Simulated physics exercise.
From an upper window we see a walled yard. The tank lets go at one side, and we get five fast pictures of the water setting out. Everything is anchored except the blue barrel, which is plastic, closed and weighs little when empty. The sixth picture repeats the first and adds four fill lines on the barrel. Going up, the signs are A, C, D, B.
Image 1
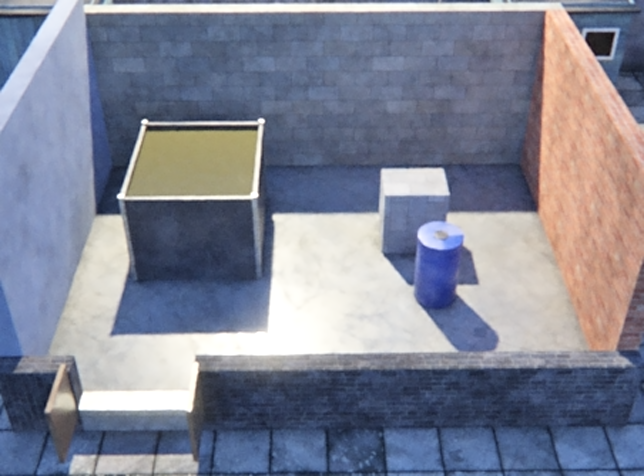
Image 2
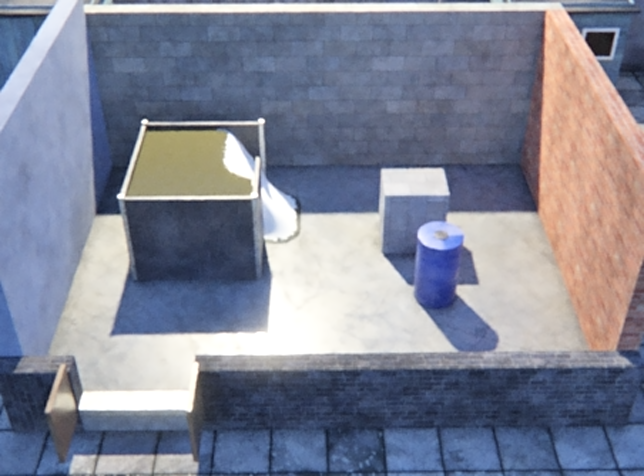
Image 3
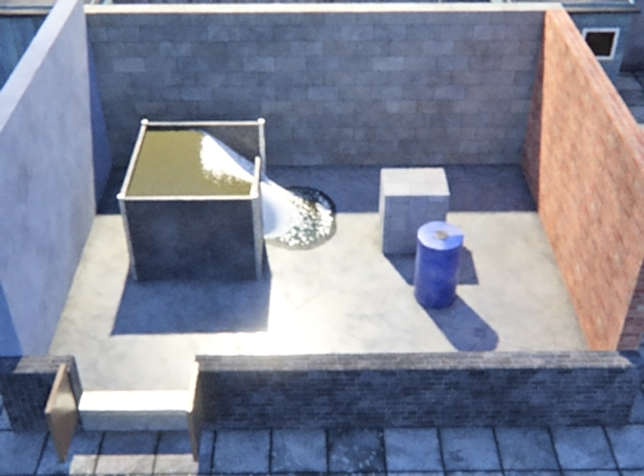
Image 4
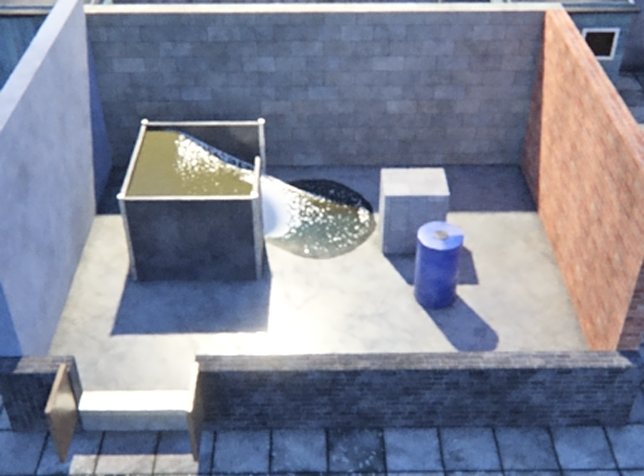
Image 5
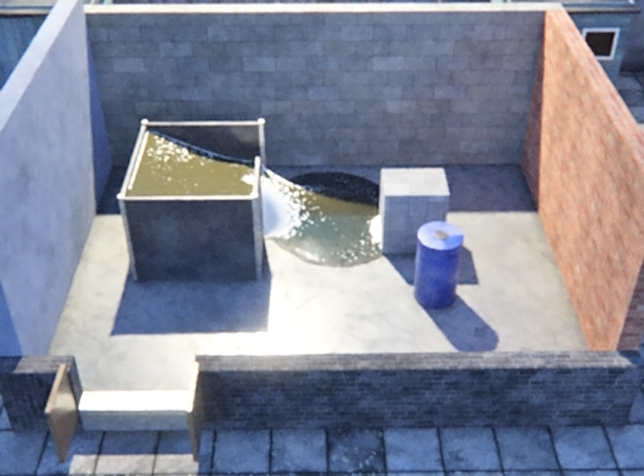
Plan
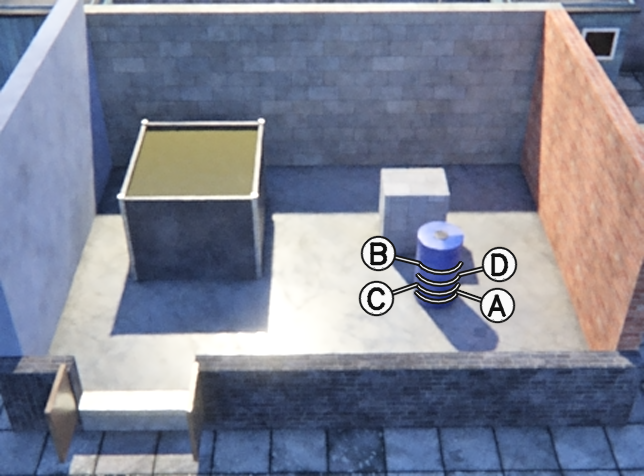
A full tank in a walled yard let water pour out of its right side, and the murky puddle spread across the ground to the pale block near the blue barrel.
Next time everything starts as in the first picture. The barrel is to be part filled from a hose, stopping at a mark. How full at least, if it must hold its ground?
Mark C just does it.
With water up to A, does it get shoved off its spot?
Yes.
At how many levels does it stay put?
Three of the four.
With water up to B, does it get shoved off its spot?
No, that is safe.
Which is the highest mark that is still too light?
That would be A.
In white, A at (438, 301); B at (441, 272); C at (439, 294); D at (440, 284); from the bottom up A, C, D, B.
With A, it is pushed about 3 times its own width away.
With B, it does not move.
With C, it does not move.
With D, it does not move.
